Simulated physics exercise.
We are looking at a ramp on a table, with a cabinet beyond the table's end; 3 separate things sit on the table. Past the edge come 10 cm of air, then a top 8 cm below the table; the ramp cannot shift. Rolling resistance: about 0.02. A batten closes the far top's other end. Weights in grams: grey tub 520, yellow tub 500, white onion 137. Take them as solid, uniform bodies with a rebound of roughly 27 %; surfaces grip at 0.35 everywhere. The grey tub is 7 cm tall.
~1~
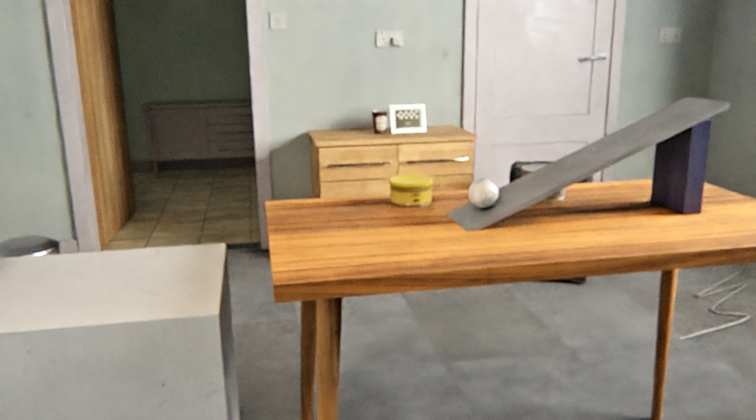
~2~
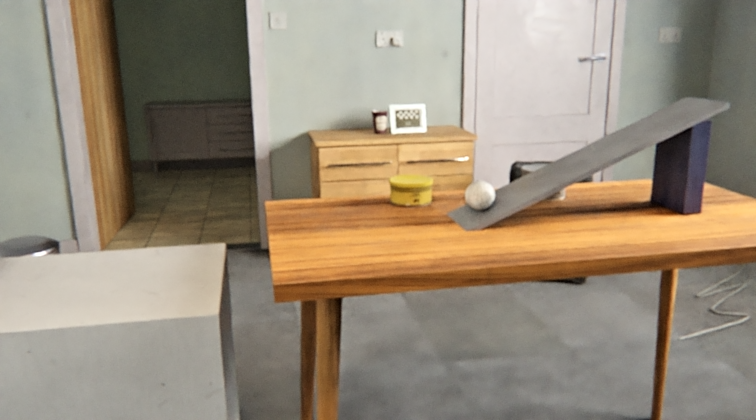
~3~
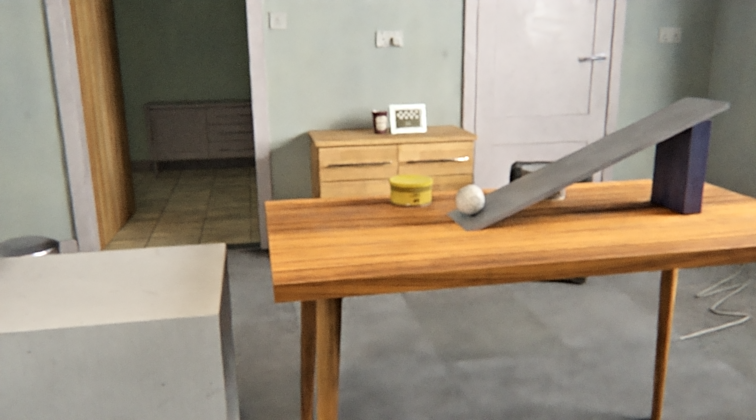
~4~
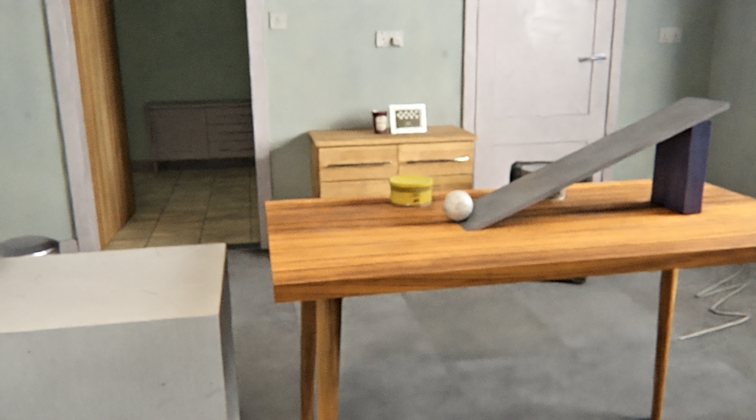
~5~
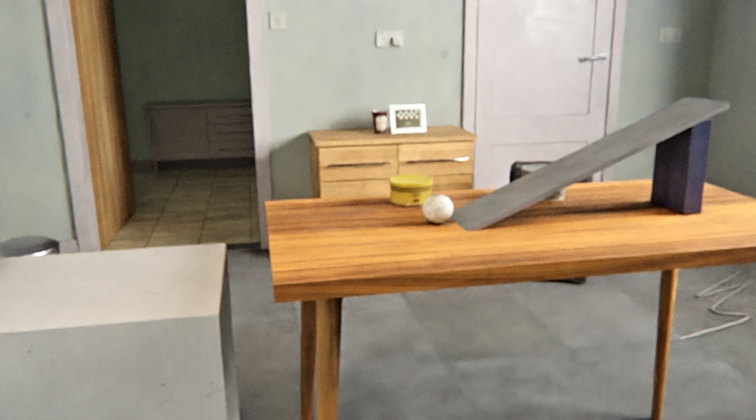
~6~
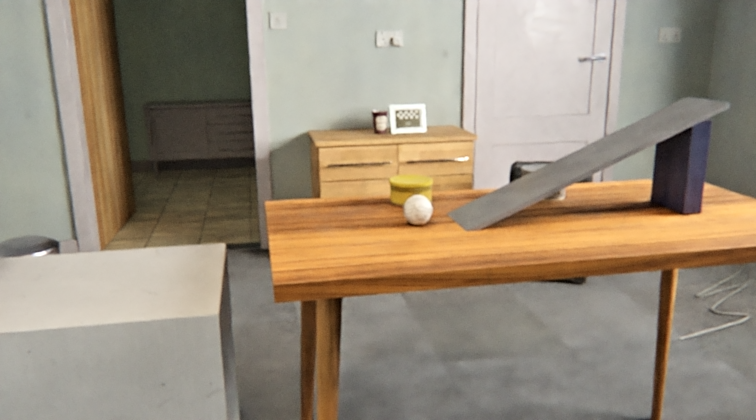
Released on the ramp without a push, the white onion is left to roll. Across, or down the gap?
The onion drops into the gap.
Then, 0.50 s later than the last frame, 6 cm of run left; white onion near (296, 218).
Then, 1.00 s later than the last frame, down in the gap; white onion near (298, 399).
When it is over, down in the gap; the bystanders within 8 cm of the start.
